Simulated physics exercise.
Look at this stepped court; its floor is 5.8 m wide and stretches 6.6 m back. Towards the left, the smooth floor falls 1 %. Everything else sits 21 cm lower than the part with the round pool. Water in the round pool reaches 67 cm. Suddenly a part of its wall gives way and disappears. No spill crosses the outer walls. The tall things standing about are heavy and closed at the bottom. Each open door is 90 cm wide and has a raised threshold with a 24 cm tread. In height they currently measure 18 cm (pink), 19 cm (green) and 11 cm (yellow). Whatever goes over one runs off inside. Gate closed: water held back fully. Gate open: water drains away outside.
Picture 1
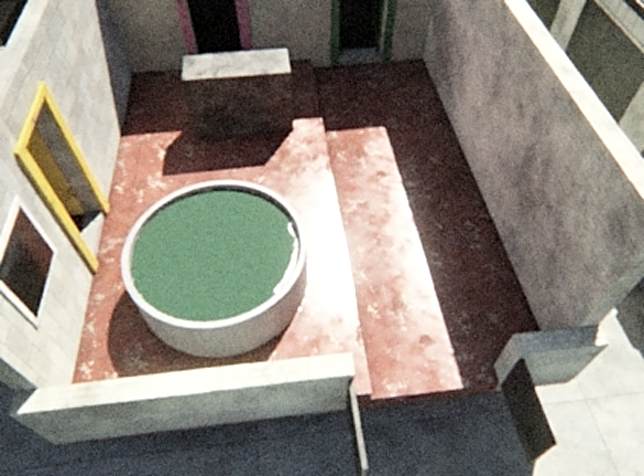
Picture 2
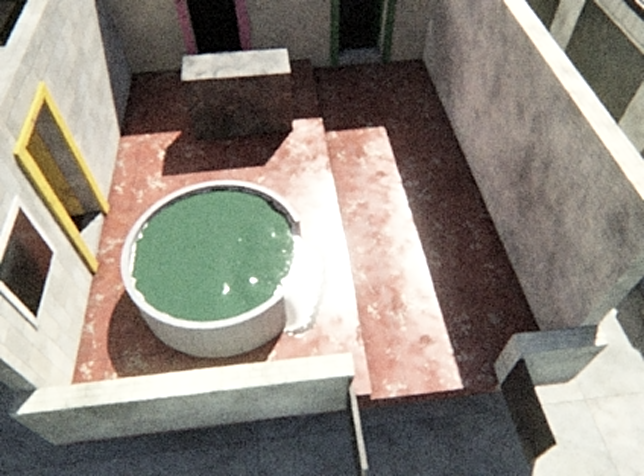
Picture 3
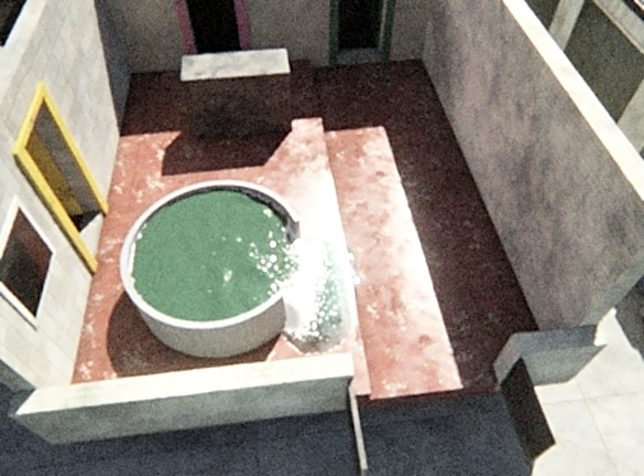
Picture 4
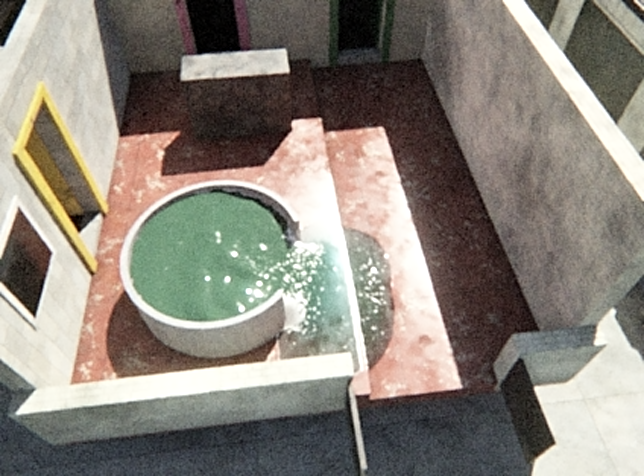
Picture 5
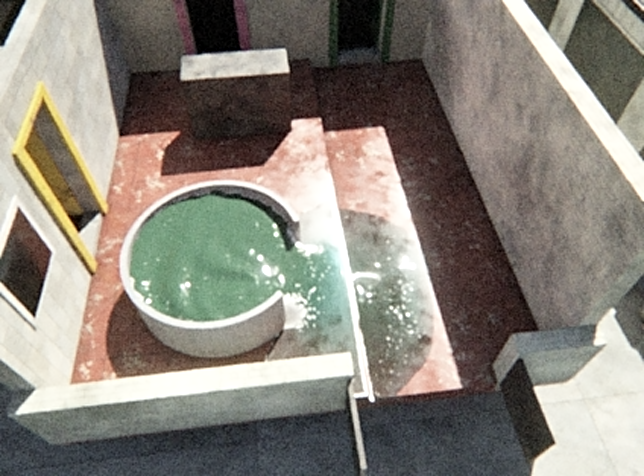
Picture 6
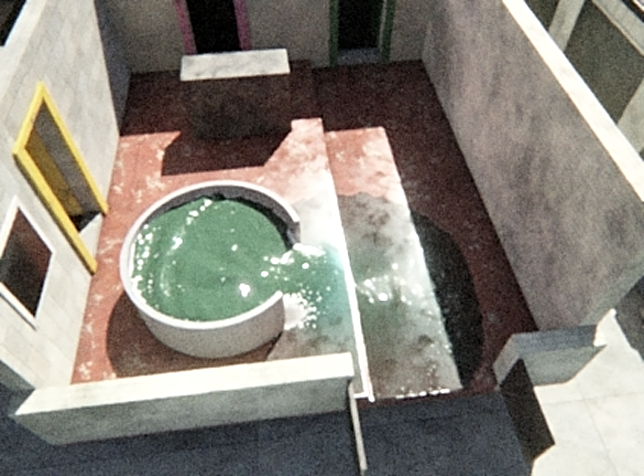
Green water sits still in a round white pool inside a walled court with a reddish floor, then breaks out through a gap on the pool's right side. It splashes onto the floor, crosses the step and spreads rightward in a widening dark patch, reaching the shaded strip near the right wall.
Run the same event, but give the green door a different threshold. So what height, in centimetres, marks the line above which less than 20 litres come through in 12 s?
The line is at about 10 cm of height.
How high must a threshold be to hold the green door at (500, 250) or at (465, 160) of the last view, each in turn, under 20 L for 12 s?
Around 21 and 6.0 cm respectively.
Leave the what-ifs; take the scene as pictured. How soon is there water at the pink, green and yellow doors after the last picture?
Pink not in the 12 s, green 3.0 s, yellow 9.5 s.
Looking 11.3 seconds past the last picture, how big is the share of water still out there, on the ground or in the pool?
Around 60 percent is still there.
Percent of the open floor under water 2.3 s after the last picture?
Roughly 35 percent.
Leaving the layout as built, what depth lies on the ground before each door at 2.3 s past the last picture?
Door depths (cm): Pink = 0, green = 0, yellow = 0.
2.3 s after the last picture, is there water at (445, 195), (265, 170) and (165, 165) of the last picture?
Going in order: Swamped, untouched, untouched.
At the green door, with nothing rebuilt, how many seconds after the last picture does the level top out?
At roughly 5.5 s.
Then, 0.7 s after the last picture water covers 25 % of the floor, deepest (41 cm) near (549, 357); it has not reached the green door.
Then, 2.3 s after the last picture water covers 35 % of the floor, deepest (22 cm) near (549, 357); it has not reached the green door.
Then, 11.3 s after the last picture water covers 50 % of the floor, deepest (10 cm) near (352, 249); 8 cm at the green door, 0 litres in over its 19 cm threshold.
At the green door as built, the water peaked near 16 cm, 5.5 s after the last picture.
Run again over the same 12 s with other heights there, 36 litres in over 9 cm, 8 litres over 12 cm. The limit of 20 litres is kept from about 10 cm up.
